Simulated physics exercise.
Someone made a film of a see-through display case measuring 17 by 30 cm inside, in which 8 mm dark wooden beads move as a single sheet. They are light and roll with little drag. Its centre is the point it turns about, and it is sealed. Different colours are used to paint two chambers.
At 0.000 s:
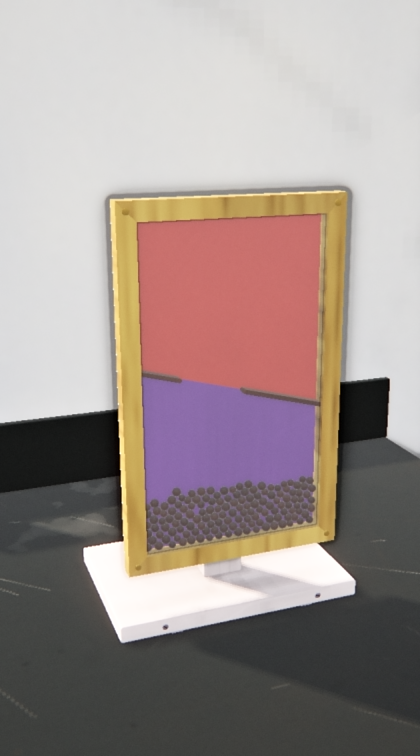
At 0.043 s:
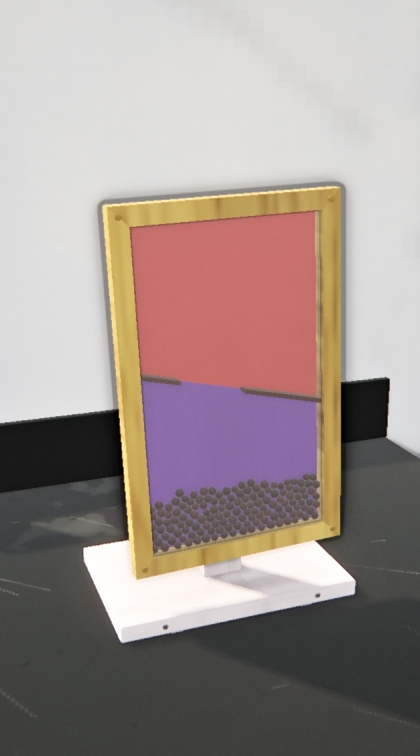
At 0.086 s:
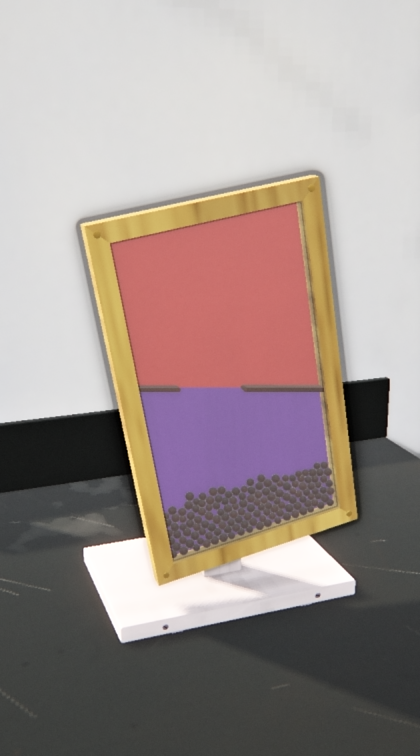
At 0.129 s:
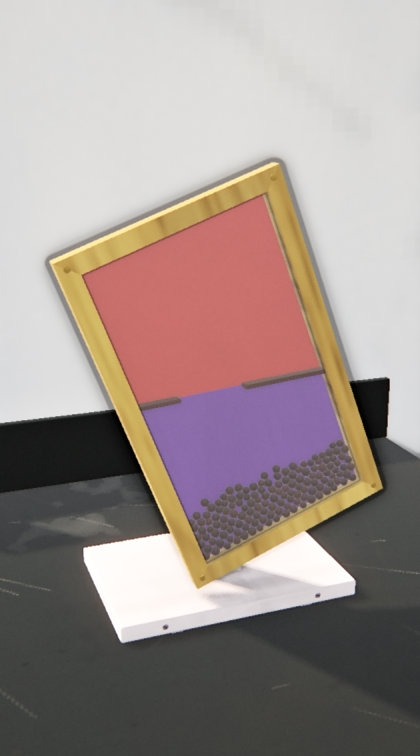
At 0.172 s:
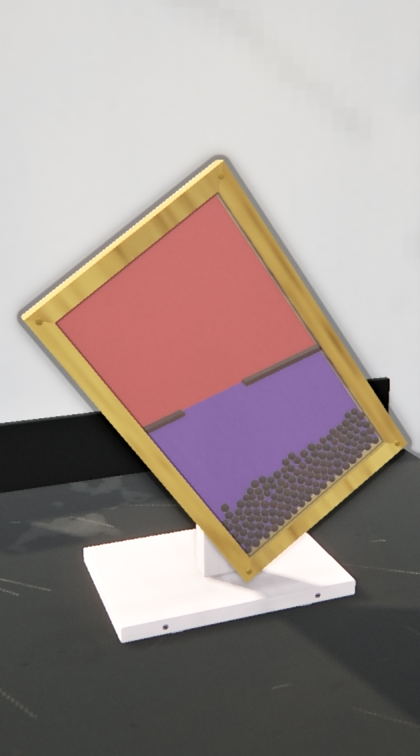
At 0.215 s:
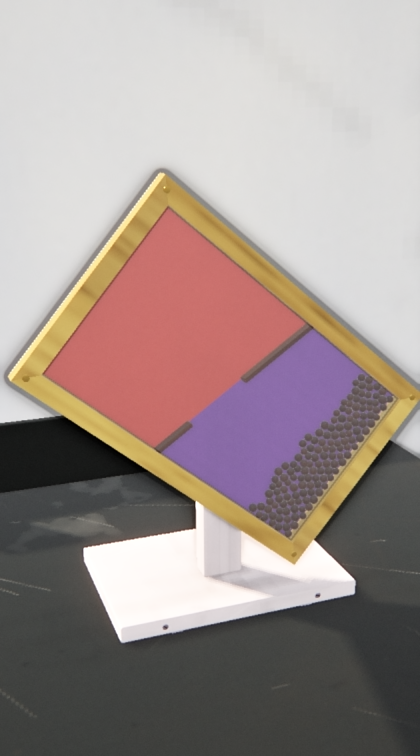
A wood-framed display case with a red upper chamber and a purple lower one turned steadily anticlockwise above its white base, while the dark beads in the purple part shifted into a slope along the right.
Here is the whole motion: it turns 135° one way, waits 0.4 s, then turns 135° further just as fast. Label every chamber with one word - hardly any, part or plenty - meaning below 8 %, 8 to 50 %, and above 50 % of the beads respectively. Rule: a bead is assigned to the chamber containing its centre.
Red chamber - plenty. Purple chamber - part.
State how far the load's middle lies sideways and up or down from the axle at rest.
Right: About 3 cm; below: About 7 cm.
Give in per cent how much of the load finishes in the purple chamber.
Roughly 30%.
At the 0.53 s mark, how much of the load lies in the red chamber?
I'd guess near 0 in a hundred.
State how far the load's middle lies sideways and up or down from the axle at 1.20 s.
The middle sits around 6 cm right of it and 2 cm below it.
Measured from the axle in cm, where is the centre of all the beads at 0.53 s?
Roughly 8 centimetres to the right and 2 centimetres above.
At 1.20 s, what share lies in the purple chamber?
Share: About 45 percent.
After 0.53 s, it stands 135° anticlockwise; the beads' middle is 8 cm right of and 2 cm above the centre; purple 100 %.
After 1.20 s, it has come round 203° anticlockwise; the beads' middle is 6 cm right of and 2 cm below the centre; red 55 %, purple 45 %.
After 1.47 s, it has come round 270° anticlockwise; the beads' middle is 5 cm right of and 5 cm below the centre; red 70 %, purple 30 %.
At rest by 2.2 s, it has come round 270° anticlockwise; red 70 %, purple 30 %.
